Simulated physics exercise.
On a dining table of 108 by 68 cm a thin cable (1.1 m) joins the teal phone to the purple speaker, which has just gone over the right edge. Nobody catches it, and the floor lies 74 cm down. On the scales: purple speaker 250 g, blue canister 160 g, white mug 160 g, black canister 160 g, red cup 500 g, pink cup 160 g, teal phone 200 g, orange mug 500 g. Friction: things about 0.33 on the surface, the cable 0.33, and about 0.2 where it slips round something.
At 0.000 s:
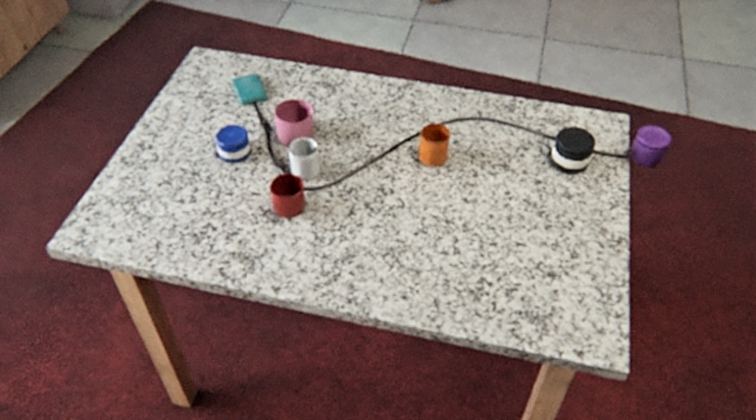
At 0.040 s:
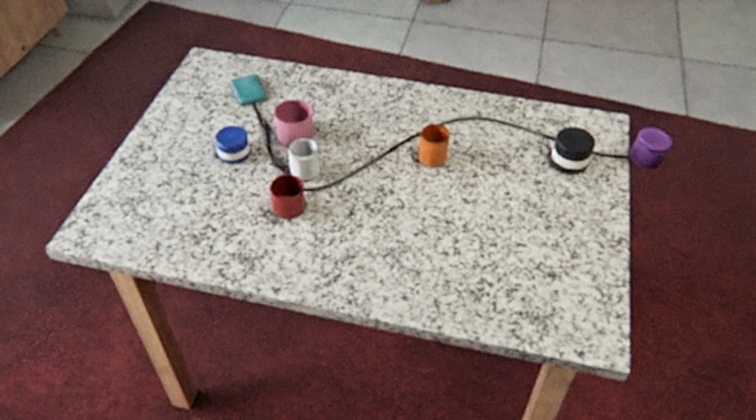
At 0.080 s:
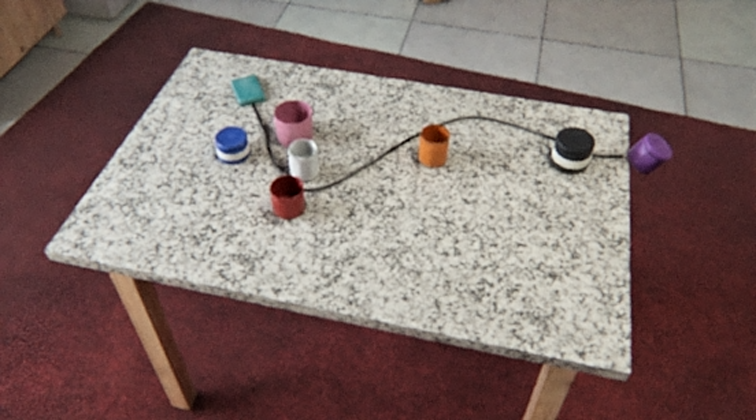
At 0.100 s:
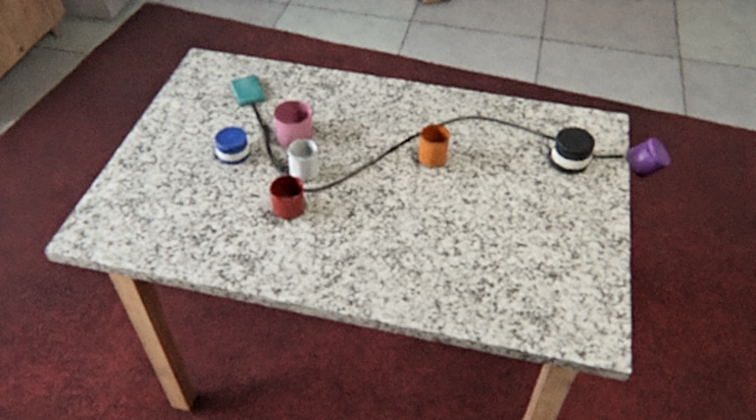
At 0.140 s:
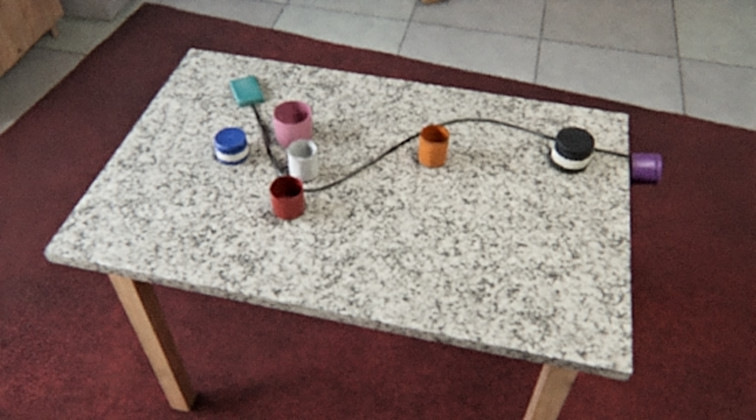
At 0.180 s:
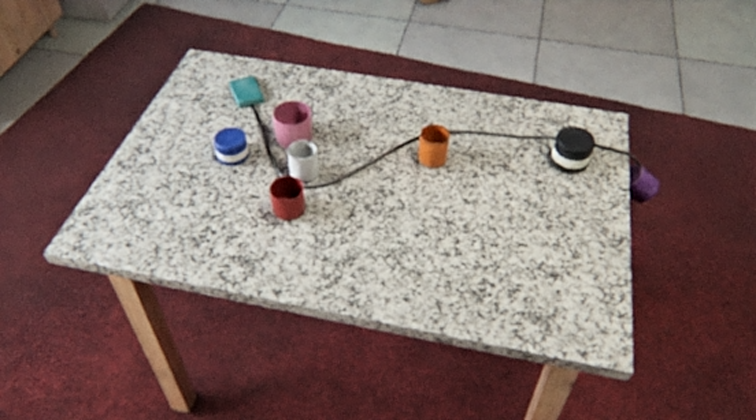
In this clip, a purple cylindrical object attached to a dark cable tilts over the right edge of a speckled table and drops slightly below it, while the cable shifts and straightens between the orange mug and black canister.
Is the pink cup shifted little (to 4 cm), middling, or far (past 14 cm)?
Result: Pink cup moves a moderate way.
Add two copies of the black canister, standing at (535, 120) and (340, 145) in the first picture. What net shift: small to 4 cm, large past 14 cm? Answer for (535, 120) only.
There: Small.
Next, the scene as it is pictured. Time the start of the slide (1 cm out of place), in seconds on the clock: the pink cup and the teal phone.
About: Pink cup 0.42 s, teal phone 0.28 s.
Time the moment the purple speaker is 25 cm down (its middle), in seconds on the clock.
About: 0.36 s.
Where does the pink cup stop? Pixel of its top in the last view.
At about (325, 88).
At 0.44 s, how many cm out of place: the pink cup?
Pink cup 2 cm.
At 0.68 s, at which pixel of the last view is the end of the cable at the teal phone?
Near (303, 121).
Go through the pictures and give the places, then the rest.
The first picture shows pink cup (294, 111); cable runs through (486, 119) (399, 144) (315, 188) (265, 133).
The second picture shows purple speaker (654, 138); cable runs through (399, 145) (265, 134).
The third picture shows purple speaker (649, 154); cable runs through (399, 145) (264, 135).
The fourth picture shows purple speaker (648, 158); cable runs through (399, 145) (264, 135).
The fifth picture shows purple speaker (644, 169); cable runs through (399, 145) (264, 135).
The sixth picture shows pink cup (292, 113); cable runs through (603, 147) (501, 135) (405, 143) (263, 136).
By 0.4 s, the cable's tail end at (262, 119); pink cup 3 cm off its start, white mug 16 cm off its start, purple speaker over the edge.
By 0.7 s, the cable's tail end at (303, 121); pink cup 9 cm off its start, white mug 20 cm off its start, teal phone 13 cm off its start.
By 0.9 s, the cable's tail end at (344, 136); pink cup 11 cm off its start at (325, 88), teal phone 23 cm off its start at (322, 130), white mug 20 cm off its start at (356, 96).
By 1.2 s, the cable's tail end at (420, 142); pink cup 11 cm off its start, teal phone 39 cm off its start, white mug 20 cm off its start.
By 2.4 s, the cable's tail end at (431, 141); pink cup 11 cm off its start at (325, 88), teal phone 41 cm off its start at (409, 134), white mug 20 cm off its start at (356, 96), purple speaker over the edge.
